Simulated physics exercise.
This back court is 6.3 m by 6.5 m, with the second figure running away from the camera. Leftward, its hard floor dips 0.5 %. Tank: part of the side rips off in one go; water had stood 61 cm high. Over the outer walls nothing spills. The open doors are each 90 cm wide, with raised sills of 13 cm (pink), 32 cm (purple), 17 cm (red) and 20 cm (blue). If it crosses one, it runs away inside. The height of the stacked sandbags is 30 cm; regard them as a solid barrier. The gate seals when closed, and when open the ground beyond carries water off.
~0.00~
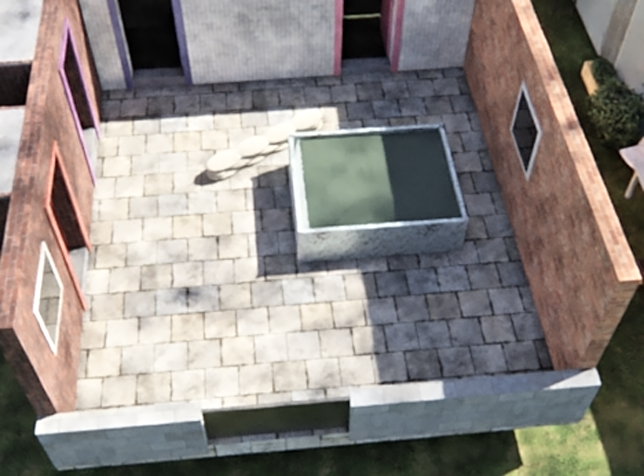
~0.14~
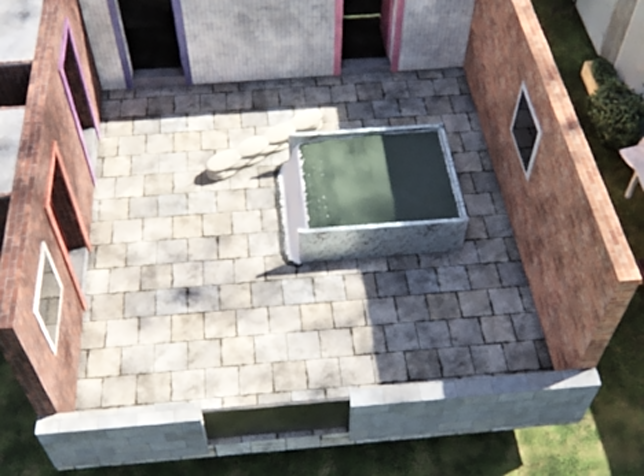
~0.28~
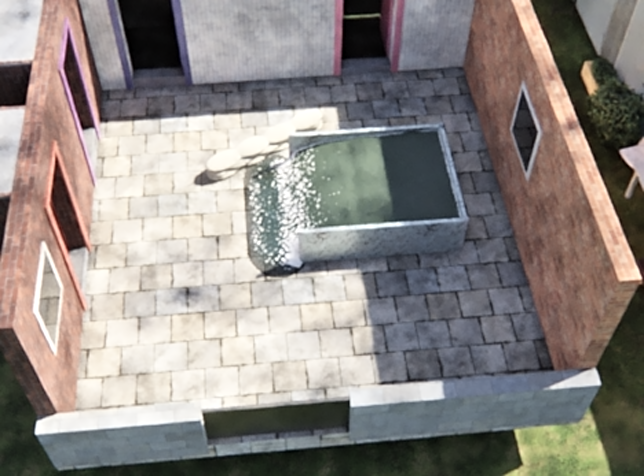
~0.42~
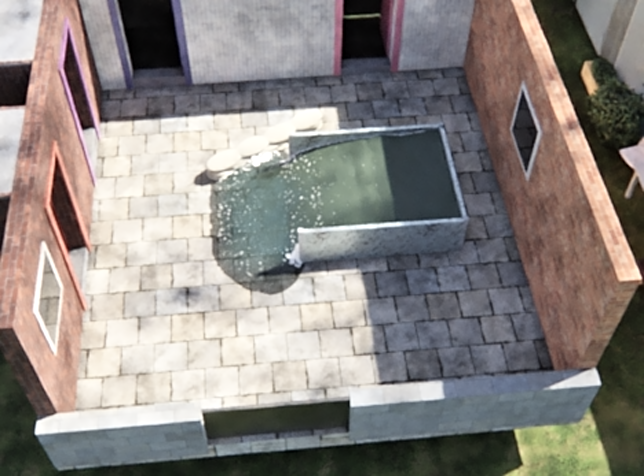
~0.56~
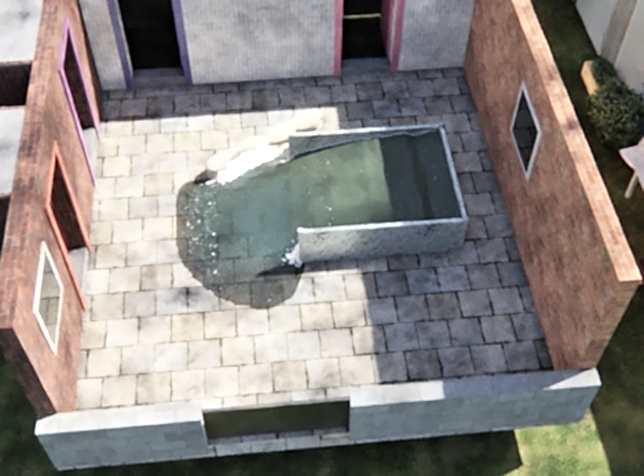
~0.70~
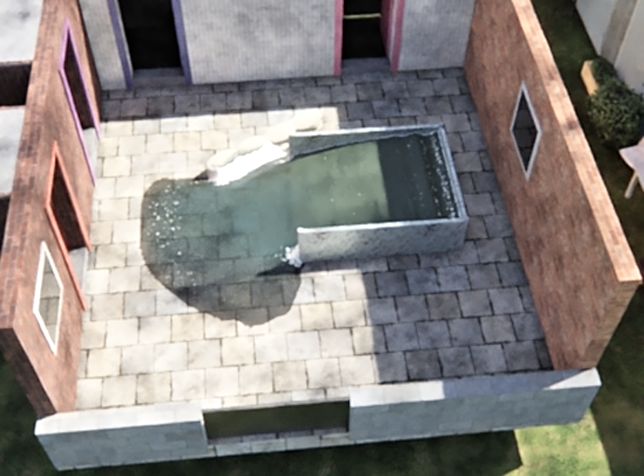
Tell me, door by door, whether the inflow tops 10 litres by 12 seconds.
In order: The pink door is going to fall short of the limit; the purple door is going to fall short of the limit; the red door is going to top the limit; the blue door is going to fall short of the limit.
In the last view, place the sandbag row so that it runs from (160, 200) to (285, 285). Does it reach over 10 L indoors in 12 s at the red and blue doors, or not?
Result: Red door inside the limit; blue door beyond the limit.
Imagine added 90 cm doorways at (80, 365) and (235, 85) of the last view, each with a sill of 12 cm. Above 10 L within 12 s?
Taking them in order, the first is too much and the second fine.
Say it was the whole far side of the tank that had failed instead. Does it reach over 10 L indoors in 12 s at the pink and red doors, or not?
Lab note: Vs limit, pink door limit exceeded; red door inside limit.
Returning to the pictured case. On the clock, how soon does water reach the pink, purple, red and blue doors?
Doors: Pink 4.5 s / purple 1.3 s / red 1.0 s / blue 2.6 s.
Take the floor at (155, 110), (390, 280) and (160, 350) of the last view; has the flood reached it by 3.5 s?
Soaked, untouched, soaked.
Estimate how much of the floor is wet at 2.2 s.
35 %.
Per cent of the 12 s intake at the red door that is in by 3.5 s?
I'd say close to 90 percent.
After 1.4 s water covers 25 % of the floor and is deepest (42 cm) near (92, 230); pink door not reached, purple door 6 cm at the sill, 0 L in, red door 25 cm at the sill, 2 L in, blue door not reached.
After 2.2 s water covers 35 % of the floor and is deepest (37 cm) near (86, 299); pink door not reached, purple door 17 cm at the sill, 0 L in, red door 34 cm at the sill, 45 L in, blue door not reached.
After 3.5 s water covers 50 % of the floor and is deepest (38 cm) near (75, 427); pink door not reached, purple door 13 cm at the sill, 0 L in, red door 25 cm at the sill, 126 L in, blue door 16 cm at the sill, 0 L in.
After 7.0 s water covers 95 % of the floor and is deepest (14 cm) near (523, 274); pink door 5 cm at the sill, 0 L in, purple door 6 cm at the sill, 0 L in, red door 11 cm at the sill, 140 L in, blue door 9 cm at the sill, 0 L in.
After 12.0 s water covers 95 % of the floor and is deepest (13 cm) near (308, 138); pink door 10 cm at the sill, 0 L in, purple door 6 cm at the sill, 0 L in, red door 6 cm at the sill, 140 L in, blue door 7 cm at the sill, 0 L in.
